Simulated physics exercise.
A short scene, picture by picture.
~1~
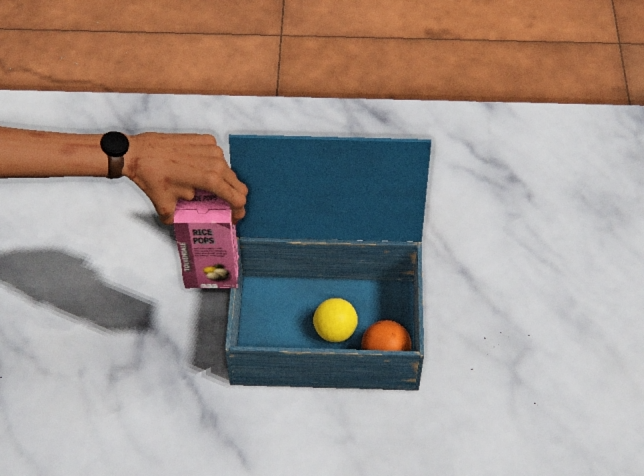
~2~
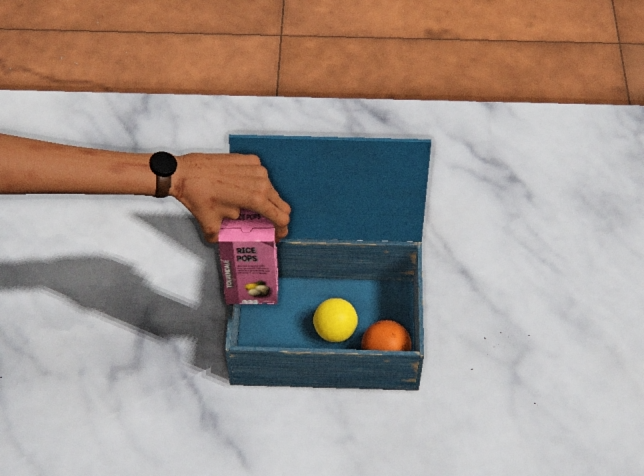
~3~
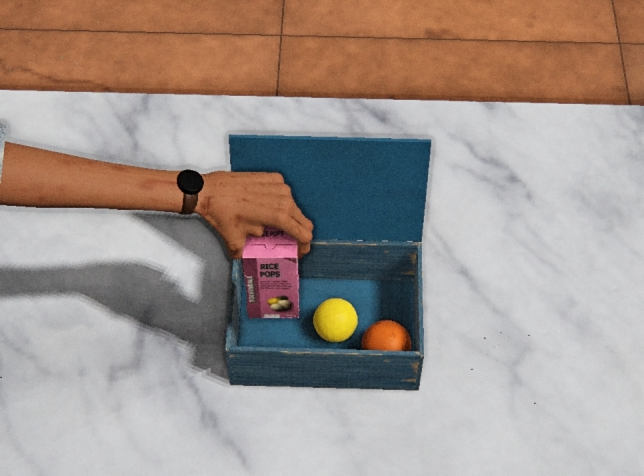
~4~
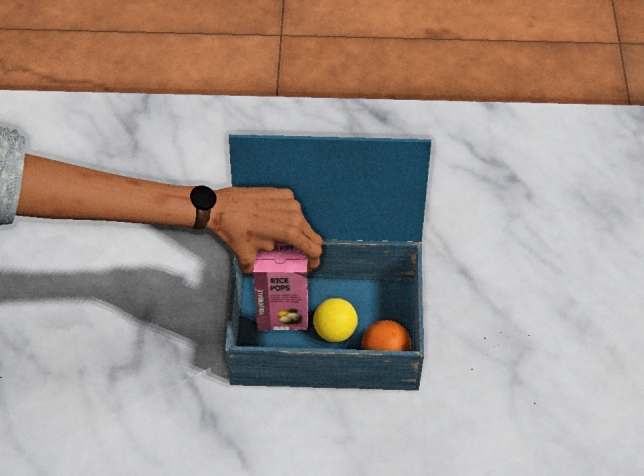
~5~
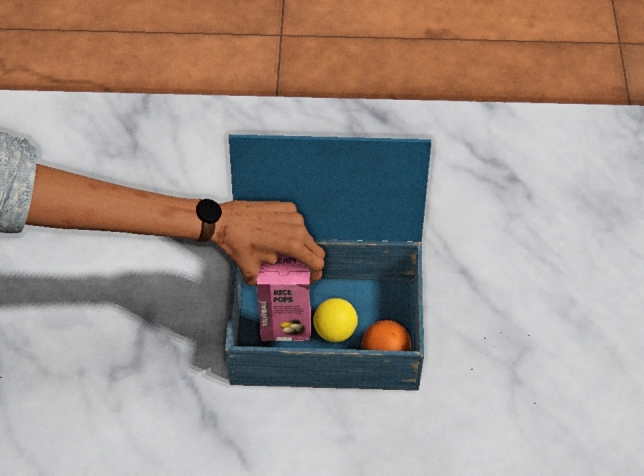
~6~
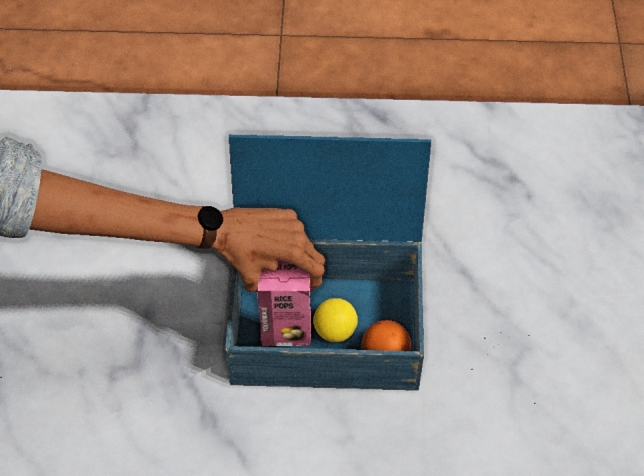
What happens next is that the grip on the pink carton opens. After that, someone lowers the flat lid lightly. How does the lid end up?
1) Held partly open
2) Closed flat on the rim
Answer: 1.
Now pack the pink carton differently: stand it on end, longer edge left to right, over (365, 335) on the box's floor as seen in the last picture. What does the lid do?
Lid: Closed.
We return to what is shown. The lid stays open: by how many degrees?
It comes to about 25°.
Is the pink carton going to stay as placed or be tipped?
Result: The pink carton remains as it was set.
Then, 1.30 s later than the last frame, lid 78° above the rim; pink carton moved about its own width near (286, 329).
Then, 1.90 s later than the last frame, lid 37° above the rim; pink carton moved about its own width near (286, 329).
When it is over, lid 25° above the rim; moved from the start, pink carton; the other 2 as before. End places, in pixels of the last picture, pink carton near (286, 329).
